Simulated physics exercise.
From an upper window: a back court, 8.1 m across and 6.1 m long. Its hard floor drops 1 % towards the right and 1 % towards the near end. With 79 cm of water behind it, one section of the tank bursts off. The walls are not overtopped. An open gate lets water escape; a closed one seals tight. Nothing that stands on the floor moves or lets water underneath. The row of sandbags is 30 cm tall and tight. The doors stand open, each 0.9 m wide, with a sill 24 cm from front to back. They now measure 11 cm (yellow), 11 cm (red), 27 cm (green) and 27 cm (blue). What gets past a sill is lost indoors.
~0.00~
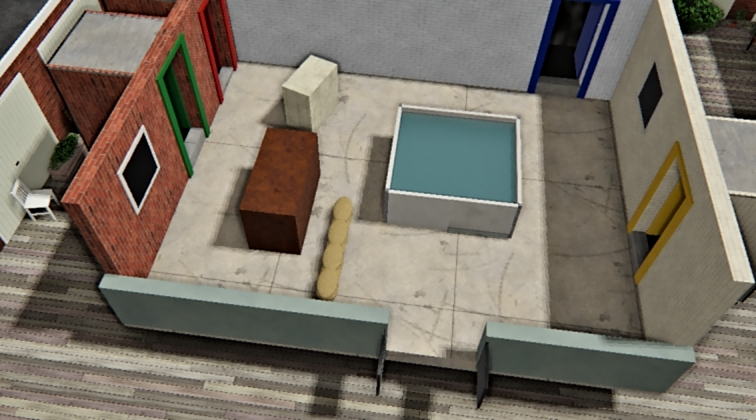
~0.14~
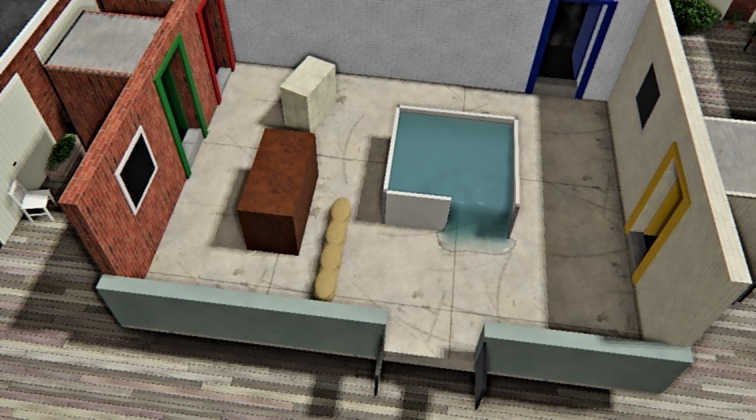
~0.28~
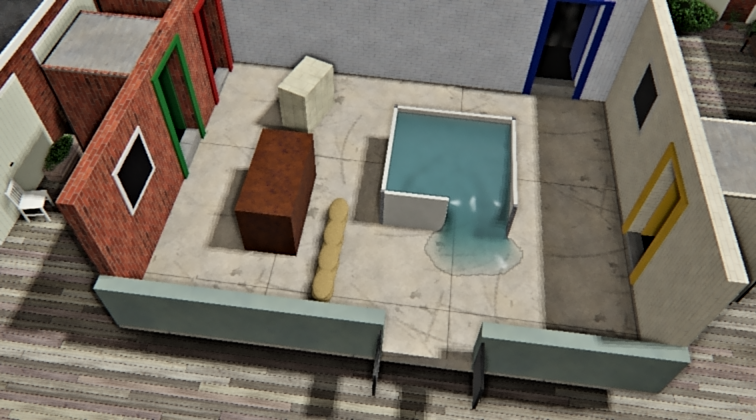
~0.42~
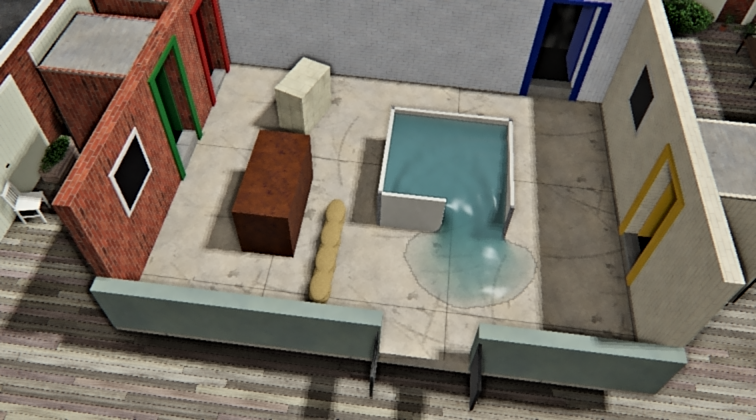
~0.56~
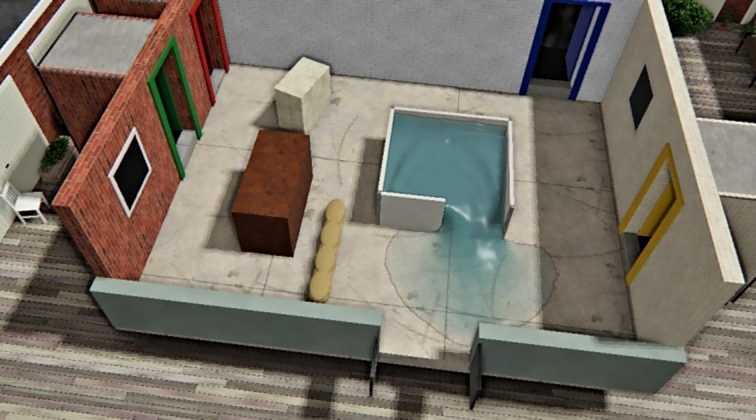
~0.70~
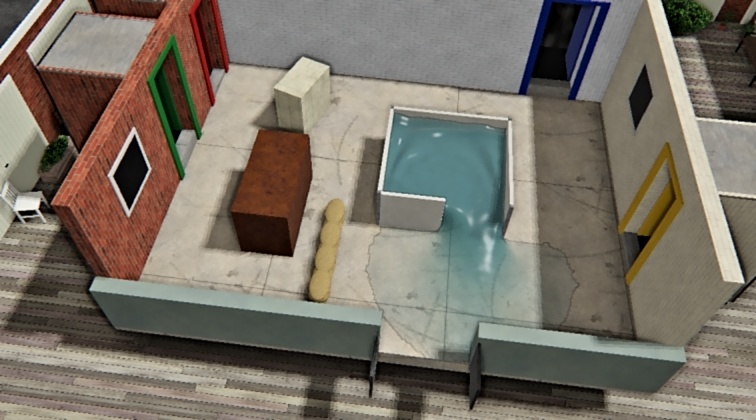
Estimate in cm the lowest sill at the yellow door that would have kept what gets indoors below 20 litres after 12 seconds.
Some 7.5 cm above the ground.
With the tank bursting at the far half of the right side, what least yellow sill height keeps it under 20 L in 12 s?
Some 14.0 cm.
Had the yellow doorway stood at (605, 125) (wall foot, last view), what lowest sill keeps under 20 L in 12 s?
About 11.0 cm.
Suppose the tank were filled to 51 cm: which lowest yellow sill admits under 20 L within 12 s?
Some 4.5 cm.
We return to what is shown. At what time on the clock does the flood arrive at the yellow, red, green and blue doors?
Yellow 2.2 s, red 11.0 s, green 12.0 s, blue 3.8 s.
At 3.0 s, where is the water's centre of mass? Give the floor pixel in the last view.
At about (477, 236).
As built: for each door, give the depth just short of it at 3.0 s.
Depths in cm: Yellow 10, red 0, green 0, blue 0.
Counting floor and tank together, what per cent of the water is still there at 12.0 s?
Some 60 per cent remains.
After 1.4 s water covers 20 % of the floor, deepest (44 cm) near (491, 351); it has not reached the yellow door.
After 3.0 s water covers 35 % of the floor, deepest (38 cm) near (631, 369); 10 cm at the yellow door, 0 litres in over its 11 cm sill.
After 12.0 s water covers 85 % of the floor, deepest (11 cm) near (601, 227); 6 cm at the yellow door, 3 litres in over its 11 cm sill.
At the yellow door as built, the water arrived by 2.3 s and peaked near 12 cm at 3.6 s.
With a sill of 7 cm, 27 litres would have come in within the 12 s; with 9.5 cm, 8 litres. So under 20 litres takes about 7.5 cm.
